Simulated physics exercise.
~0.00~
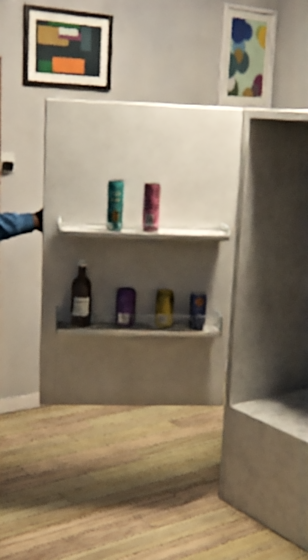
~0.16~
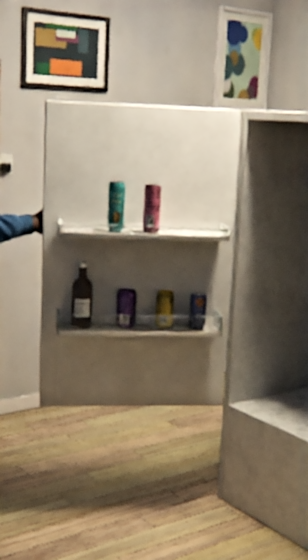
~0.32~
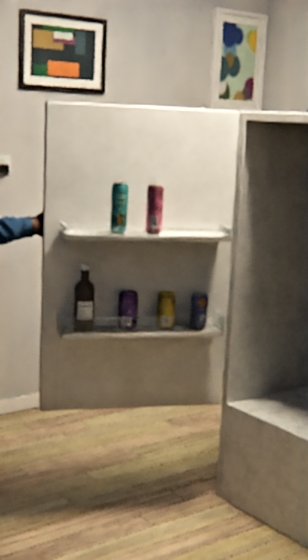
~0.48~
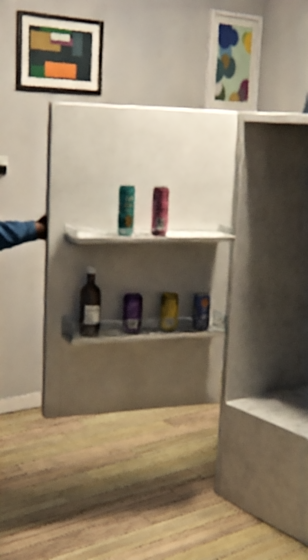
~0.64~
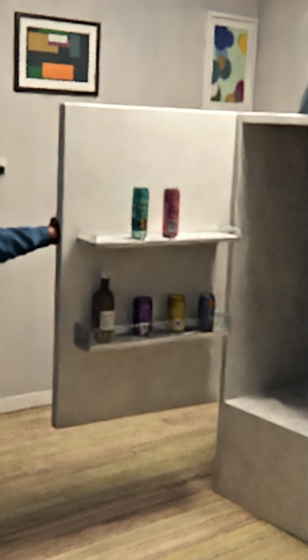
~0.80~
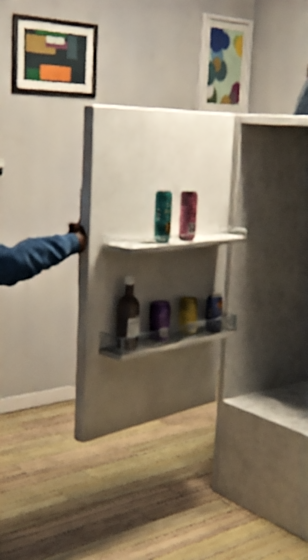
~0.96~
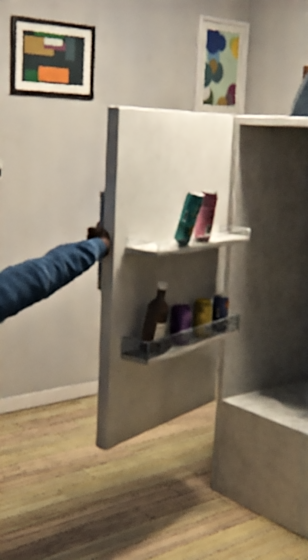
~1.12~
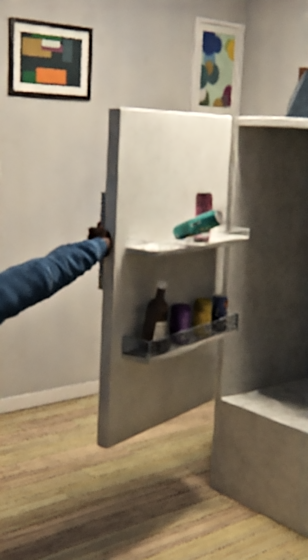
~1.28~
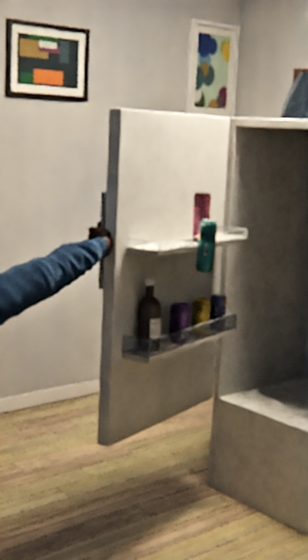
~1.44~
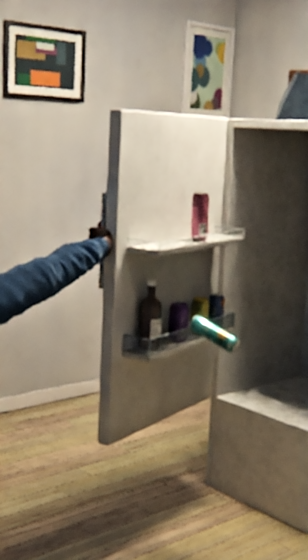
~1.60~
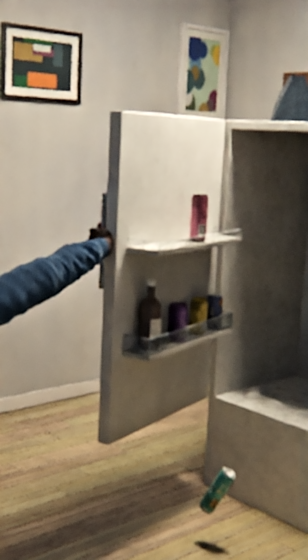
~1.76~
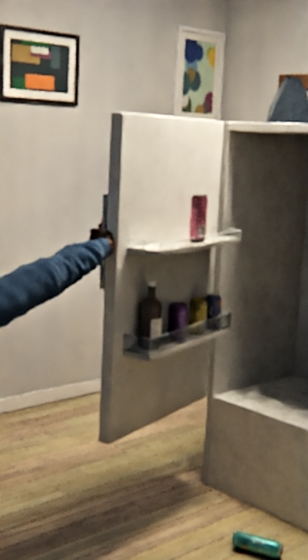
In a room with a wooden floor, a blue-sleeved arm swings a pale door holding cans and a dark bottle on two racks; the door stops partly open, the turquoise can topples off the upper rack and ends lying on the floor, while the rest stay put.
